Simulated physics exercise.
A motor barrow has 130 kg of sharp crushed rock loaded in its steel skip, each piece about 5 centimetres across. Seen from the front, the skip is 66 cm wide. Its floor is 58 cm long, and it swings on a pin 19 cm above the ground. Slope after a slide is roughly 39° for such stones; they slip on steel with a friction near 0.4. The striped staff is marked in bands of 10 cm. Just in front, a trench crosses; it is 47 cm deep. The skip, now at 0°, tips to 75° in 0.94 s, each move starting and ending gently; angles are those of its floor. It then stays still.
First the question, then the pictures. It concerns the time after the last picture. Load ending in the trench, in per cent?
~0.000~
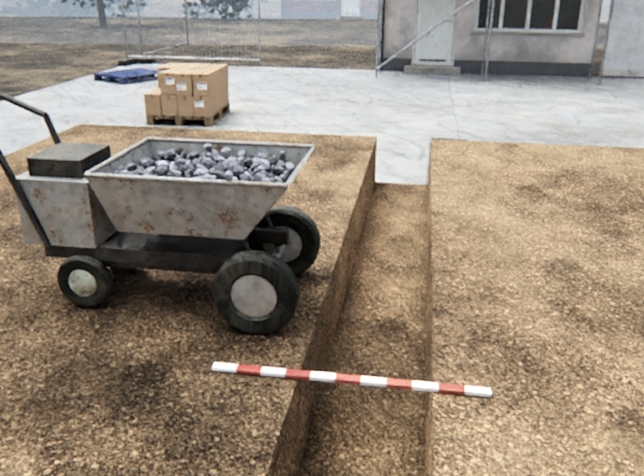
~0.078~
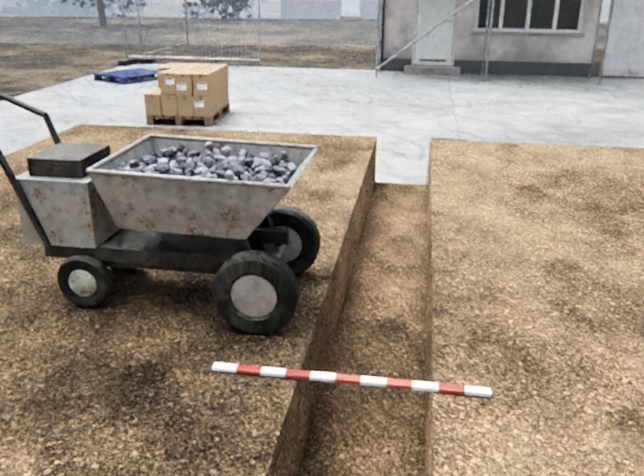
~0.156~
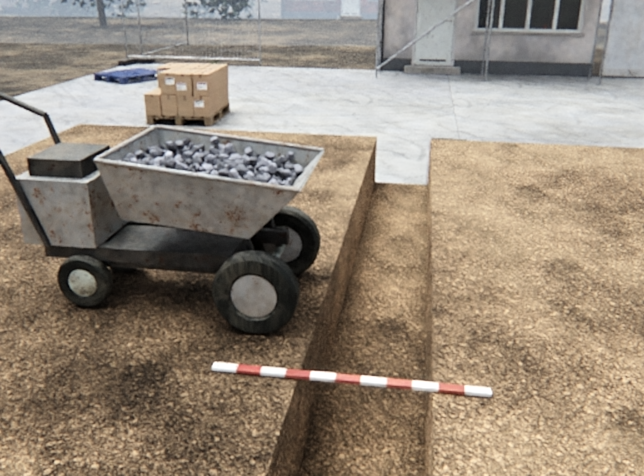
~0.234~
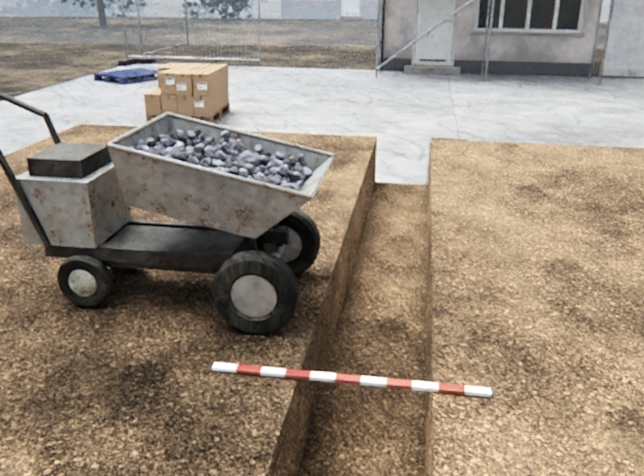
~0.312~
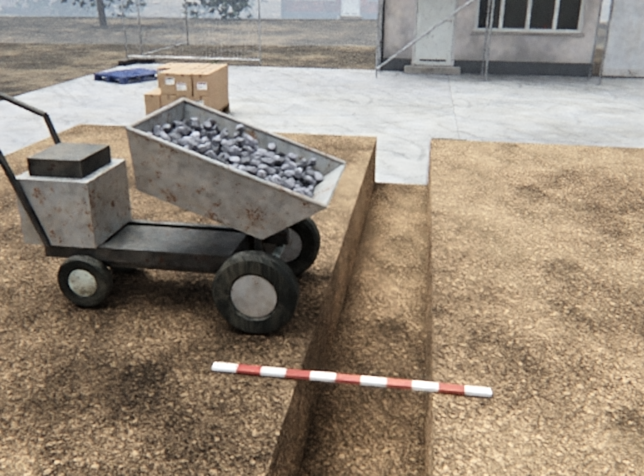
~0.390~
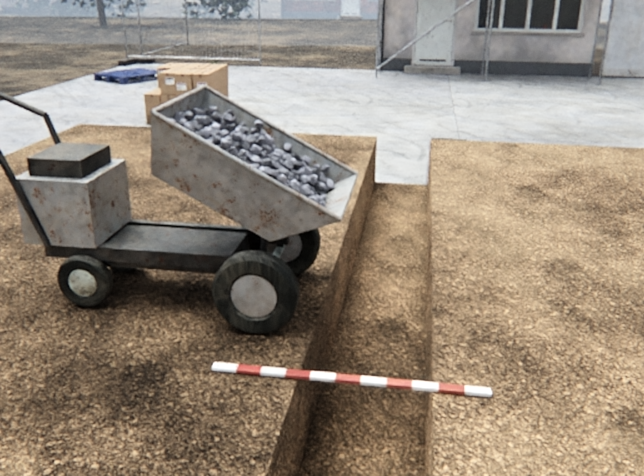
74 per cent.
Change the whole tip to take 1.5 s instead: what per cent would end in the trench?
Then about 85 per cent.
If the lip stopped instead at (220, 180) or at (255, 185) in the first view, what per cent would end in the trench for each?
100 % and 100 %.
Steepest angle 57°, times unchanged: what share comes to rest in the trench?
Then about 30 per cent.
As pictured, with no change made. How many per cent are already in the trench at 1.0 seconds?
Around 30 per cent of it, at that instant.
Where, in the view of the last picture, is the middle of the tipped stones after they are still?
The stones end up centred near (409, 375).
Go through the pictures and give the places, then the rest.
In the first frame, lip at (287, 186), floor tilted 0°, highest stones at (218, 157).
In the second frame, the skip is at 1°, its lip at (291, 187); the top of the load is at (208, 155); the stones move at 0.3 m/s on average.
In the third frame, the skip is at 6°, its lip at (299, 191); the top of the load is at (196, 149); the stones move at 0.6 m/s on average.
In the fourth frame, the skip is at 12°, its lip at (312, 197); the top of the load is at (175, 140); the stones move at 0.8 m/s on average.
In the fifth frame, the skip is at 19°, its lip at (326, 207); the top of the load is at (184, 128); the stones move at 1.0 m/s on average.
In the sixth frame, lip at (341, 220), floor tilted 28°, highest stones at (198, 116); the stones move at 1.1 m/s on average.
After 0.7 s the floor is at 63°; 100 % in the skip; the foremost stones are at (381, 255).
After 1.0 s the floor is at 75°; 58 % in the skip, 30 % in the trench, 12 % past the trench; the foremost stones are at (474, 324).
After 1.4 s the floor is at 75°; 20 % in the skip, 53 % in the trench, 27 % past the trench; the foremost stones are at (583, 316).
After 3.3 s the floor is at 75°; 0 % in the skip, 74 % in the trench, 26 % past the trench; the foremost stones are at (635, 319).
